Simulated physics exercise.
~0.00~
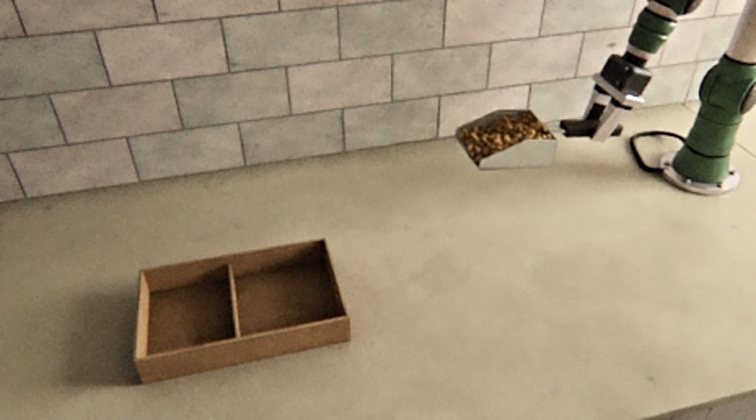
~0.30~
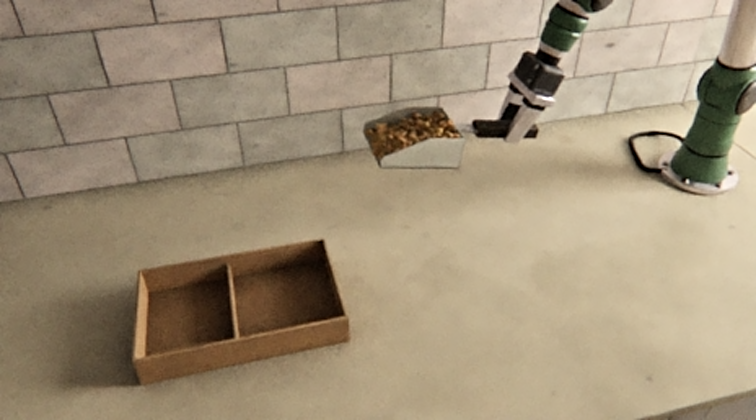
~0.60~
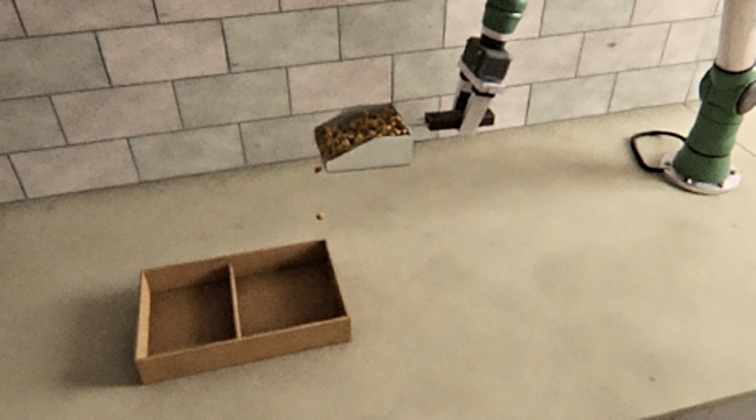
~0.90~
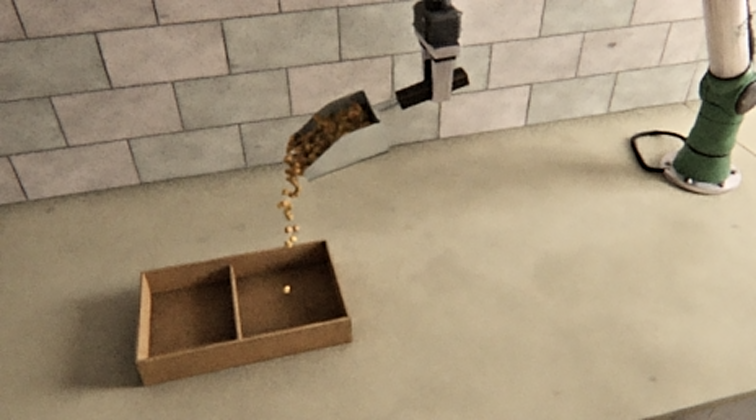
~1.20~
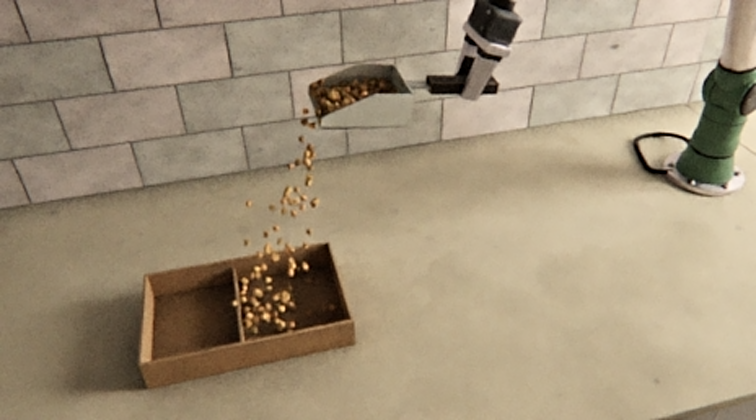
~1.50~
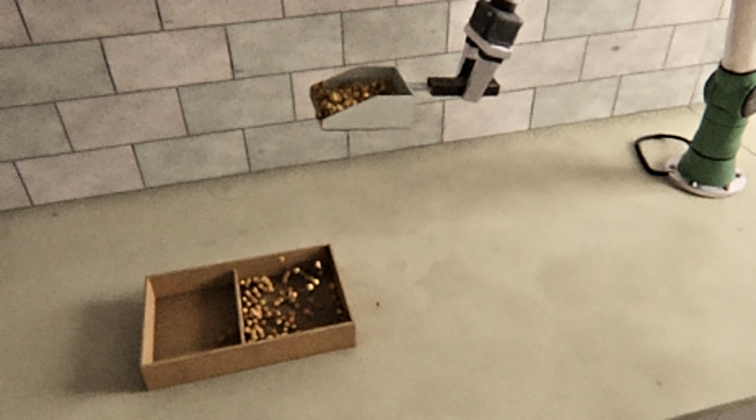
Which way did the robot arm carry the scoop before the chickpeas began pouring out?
The arm carried the scoop to the left.
